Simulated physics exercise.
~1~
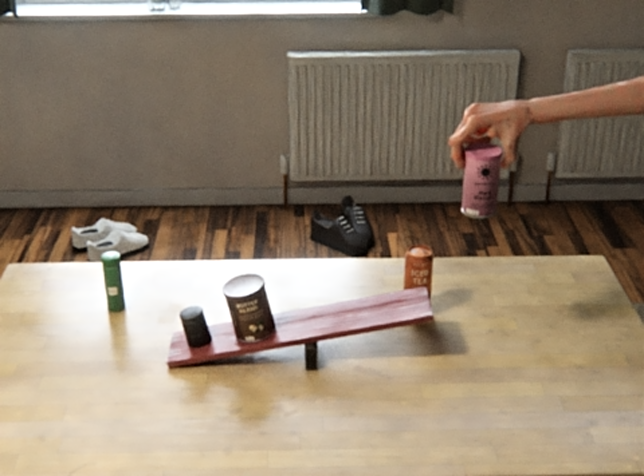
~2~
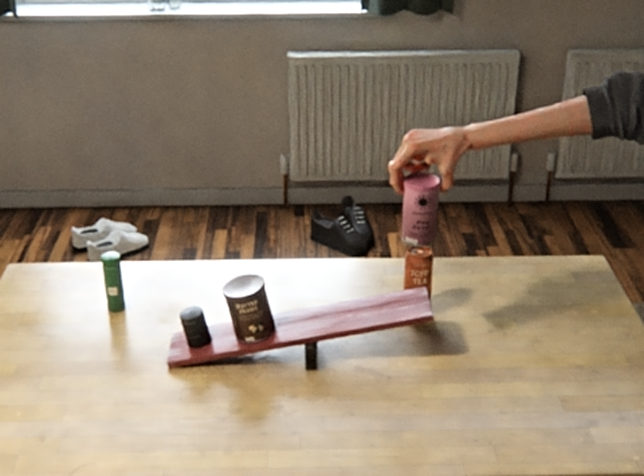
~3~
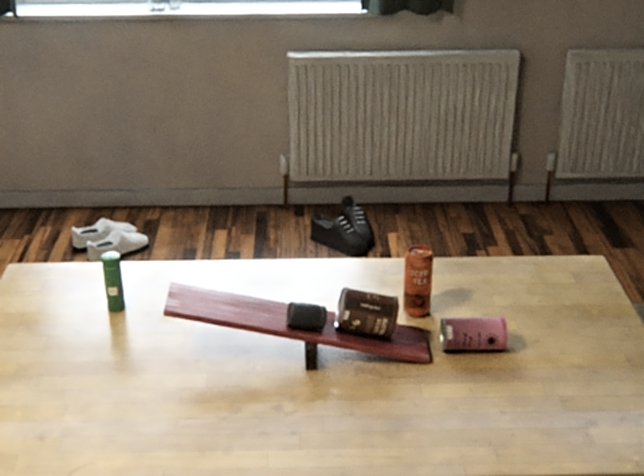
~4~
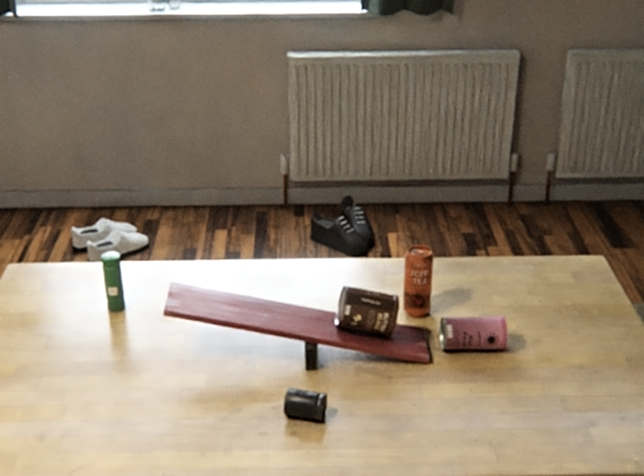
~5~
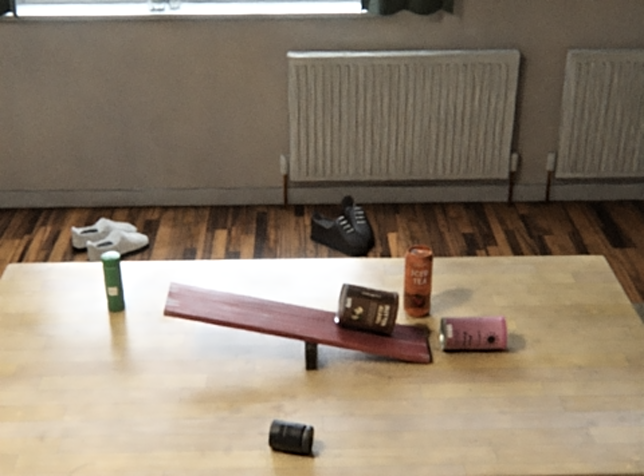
A hand lowered a pink tin onto the raised right end of a red see-saw plank and let go, and the plank tipped the other way. The pink and brown tins toppled, while the black shaker fell over and rolled forward across the table.
